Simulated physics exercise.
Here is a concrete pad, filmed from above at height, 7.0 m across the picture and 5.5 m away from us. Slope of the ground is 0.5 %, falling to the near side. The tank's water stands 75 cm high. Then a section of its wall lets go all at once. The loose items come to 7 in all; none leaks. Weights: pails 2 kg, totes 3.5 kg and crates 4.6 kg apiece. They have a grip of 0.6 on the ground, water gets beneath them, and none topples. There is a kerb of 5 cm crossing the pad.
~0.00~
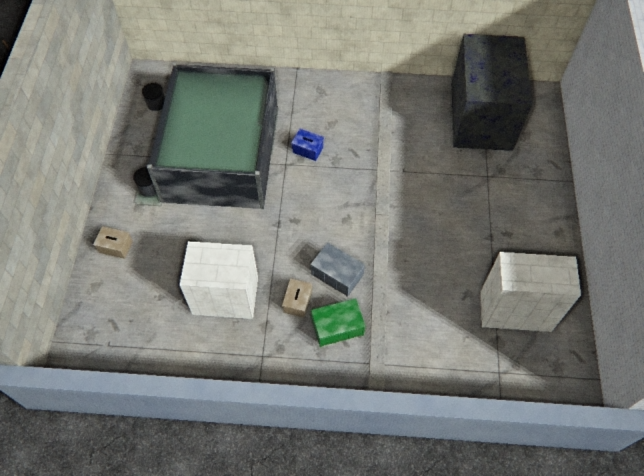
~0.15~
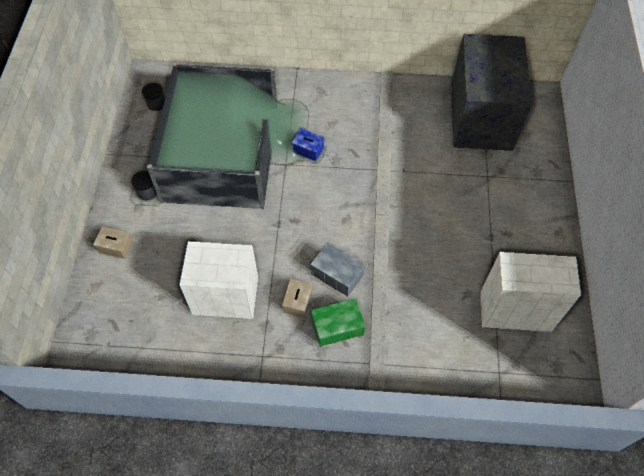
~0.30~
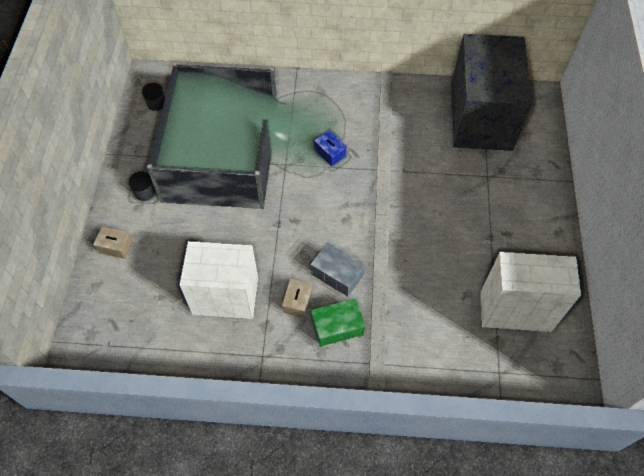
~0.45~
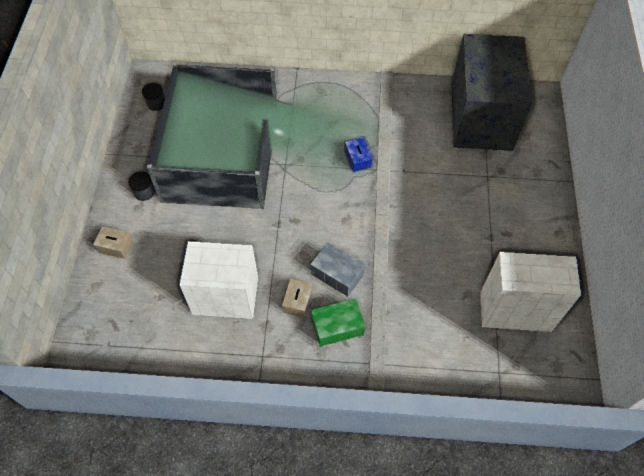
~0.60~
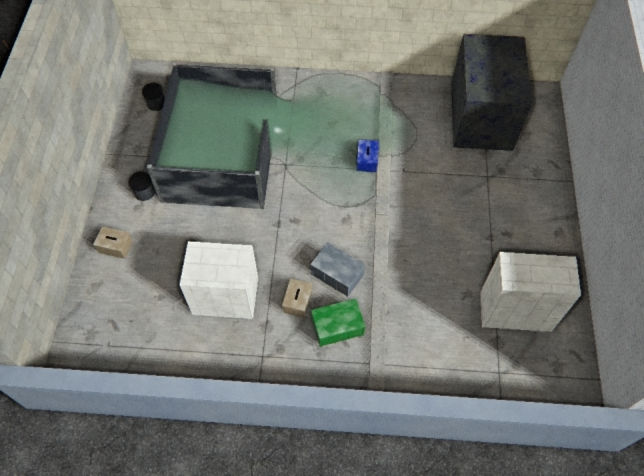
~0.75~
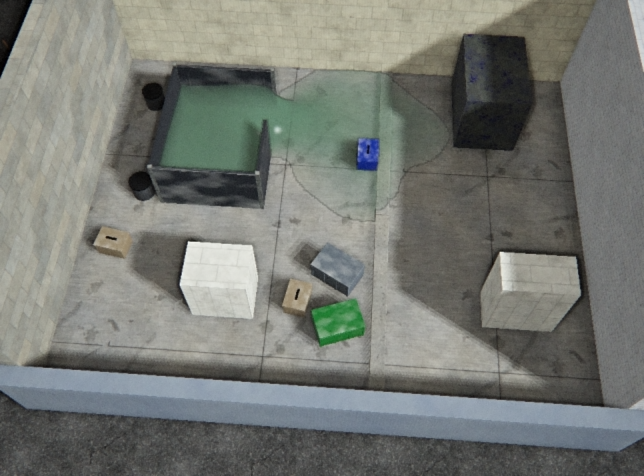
Green water pours from the tank's open right side and pushes the blue tote rightward.
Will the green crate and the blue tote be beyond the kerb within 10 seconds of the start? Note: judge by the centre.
Result - green crate never reaches it, blue tote goes beyond.
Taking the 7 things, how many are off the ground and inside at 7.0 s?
At that time, 4.
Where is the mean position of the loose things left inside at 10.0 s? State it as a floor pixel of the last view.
Mean position: Approximately (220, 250).
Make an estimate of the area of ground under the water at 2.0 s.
Near 16 m2 in all.
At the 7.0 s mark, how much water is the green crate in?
I'd say around 5 cm.
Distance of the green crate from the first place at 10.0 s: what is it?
Roughly 200 cm.
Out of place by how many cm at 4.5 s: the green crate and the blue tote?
Close to 0 and 450 centimetres by then.
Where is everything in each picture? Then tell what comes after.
The first picture shows the green crate at (338, 318), on the bottom; the blue tote at (308, 140), on the bottom; 2.5 m2 under water; 0 of 7 have shifted.
The second picture shows the green crate at (338, 318), on the bottom; the blue tote at (308, 140), on the bottom; 3.0 m2 under water; 0 of 7 have shifted.
The third picture shows the green crate at (338, 318), on the bottom; the blue tote at (331, 143), on the bottom, 35 cm from its start; water covers 3.9 m2; 2 of 7 have shifted.
The fourth picture shows the green crate at (338, 318), on the bottom; the blue tote at (359, 150), on the bottom, 78 cm from its start; 5.0 m2 under water; 2 of 7 have shifted.
The fifth picture shows the green crate at (338, 318), on the bottom; the blue tote at (368, 151), on the bottom, 91 cm from its start; 6.3 m2 under water; 2 of 7 have shifted.
The sixth picture shows the green crate at (338, 318) rests on the ground; the blue tote at (368, 150), afloat, 91 cm from its start; water covers 7.7 m2; 2 of 7 have shifted.
After 2.0 s the green crate is near (338, 318), 0.0 m from its start, aground; the blue tote is near (517, 215), 3.2 m from its start, afloat; 1 of 7 are over the mark; 1 afloat.
After 4.5 s the green crate is near (338, 318), 0.0 m from its start, aground; the blue tote is near (525, 395), 4.7 m from its start, afloat; 1 of 7 are over the mark; 1 afloat.
After 7.0 s the green crate is near (310, 306), 0.4 m from its start, afloat; the blue tote is near (477, 326), 3.7 m from its start, afloat; 1 of 7 are over the mark; 4 afloat.
After 10.0 s the green crate is near (182, 343), 2.0 m from its start, afloat; the blue tote is near (451, 366), 3.9 m from its start, afloat; 1 of 7 are over the mark; 5 afloat.
